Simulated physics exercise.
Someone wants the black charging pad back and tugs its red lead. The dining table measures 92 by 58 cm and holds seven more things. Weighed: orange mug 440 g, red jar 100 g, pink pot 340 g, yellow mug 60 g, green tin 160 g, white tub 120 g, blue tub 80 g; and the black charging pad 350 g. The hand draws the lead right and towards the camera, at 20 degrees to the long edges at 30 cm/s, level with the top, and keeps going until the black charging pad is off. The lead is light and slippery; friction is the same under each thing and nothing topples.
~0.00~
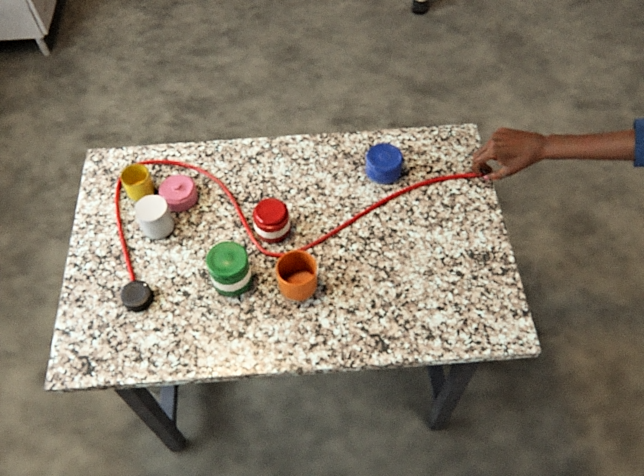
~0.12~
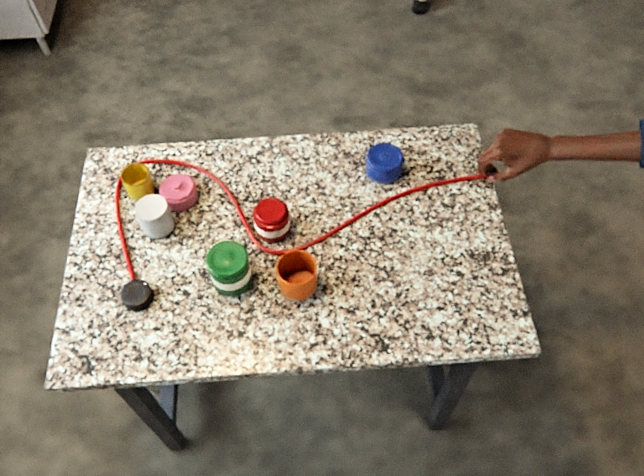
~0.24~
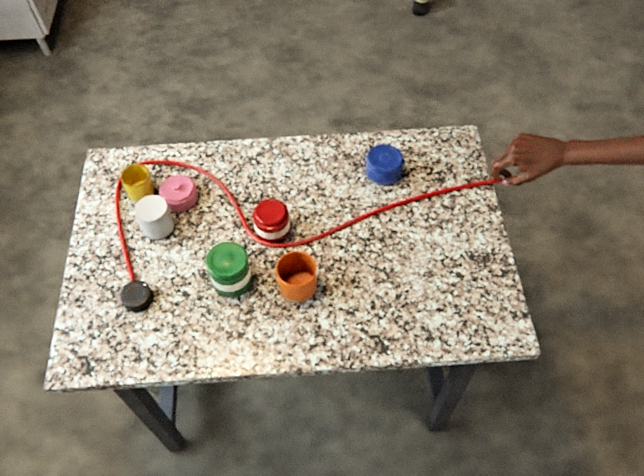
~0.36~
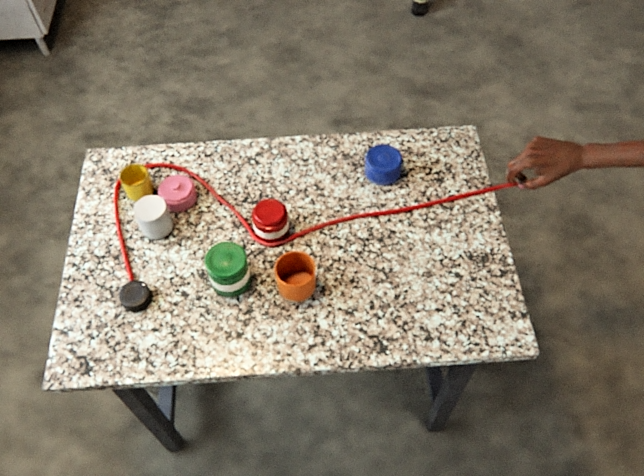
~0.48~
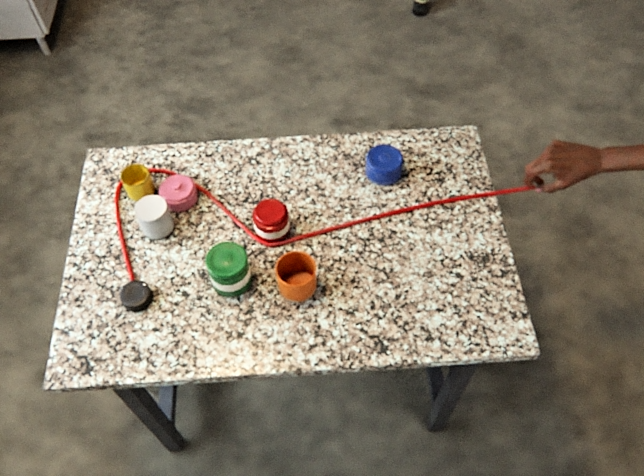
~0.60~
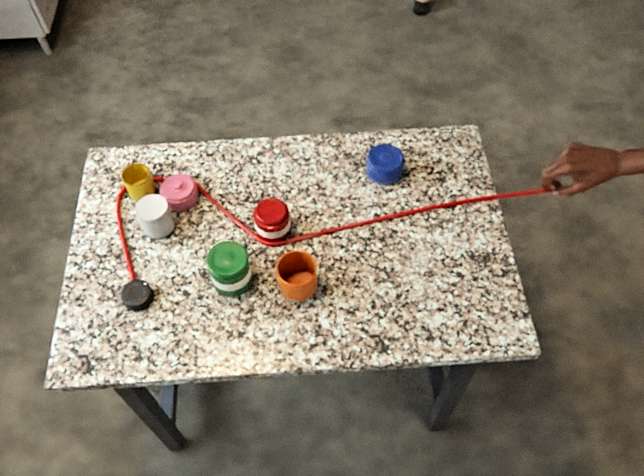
A hand pulls a red cord rightward, drawing its curves straighter among the colourful containers.
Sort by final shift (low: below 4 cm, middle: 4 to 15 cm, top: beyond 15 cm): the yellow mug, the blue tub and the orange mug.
In order: The yellow mug gets dragged far; the blue tub hardly moves; the orange mug hardly moves.
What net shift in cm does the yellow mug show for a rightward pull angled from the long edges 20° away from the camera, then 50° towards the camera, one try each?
First try roughly 22 cm, second try roughly 26 cm.
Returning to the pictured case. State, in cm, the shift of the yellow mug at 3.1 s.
Pretty much 26 cm, give or take.
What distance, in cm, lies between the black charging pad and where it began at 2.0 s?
By that time it sits around 2 centimetres from where it began.
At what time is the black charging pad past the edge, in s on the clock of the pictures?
Time: About 4.8 s.
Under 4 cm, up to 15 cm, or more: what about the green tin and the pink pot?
The green tin stays in the low band, the pink pot reaches the top band.
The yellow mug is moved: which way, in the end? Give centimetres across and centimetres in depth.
Close to 18 cm toward the right-hand side, with close to 19 cm closer to the lens.
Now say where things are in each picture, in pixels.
In the first frame, shows, charging pad (135, 293); yellow mug (135, 175); blue tub (385, 156); orange mug (296, 267); lead through (374, 207) (256, 243) (179, 164) (118, 221); 0 cm pulled.
In the second frame, shows, lead through (327, 236) (179, 163); 1 cm pulled.
In the third frame, shows, lead through (334, 230) (179, 164); 4 cm pulled.
In the fourth frame, shows, lead through (343, 220) (182, 169); 8 cm pulled.
In the fifth frame, shows, lead through (360, 221) (185, 179); 11 cm pulled.
In the sixth frame, shows, charging pad (135, 292); yellow mug (136, 174); blue tub (386, 157); orange mug (297, 268); lead through (434, 207) (300, 238) (196, 185) (119, 220); 15 cm pulled.
By 2.0 s the black charging pad has slid 2 cm, and the shifts are, yellow mug 23 cm, red jar 17 cm, pink pot 17 cm, white tub 12 cm.
By 3.1 s the black charging pad has slid 31 cm, and the shifts are, yellow mug 26 cm, pink pot 23 cm, red jar 17 cm, white tub 15 cm, green tin 2 cm.
By 4.2 s the black charging pad has slid 61 cm, and the shifts are, yellow mug 26 cm, pink pot 23 cm, red jar 17 cm, white tub 15 cm, green tin 2 cm.
By 5.1 s the black charging pad is off the top, and the shifts are, yellow mug 26 cm at (216, 245), pink pot 23 cm, red jar 17 cm, white tub 15 cm, green tin 2 cm.
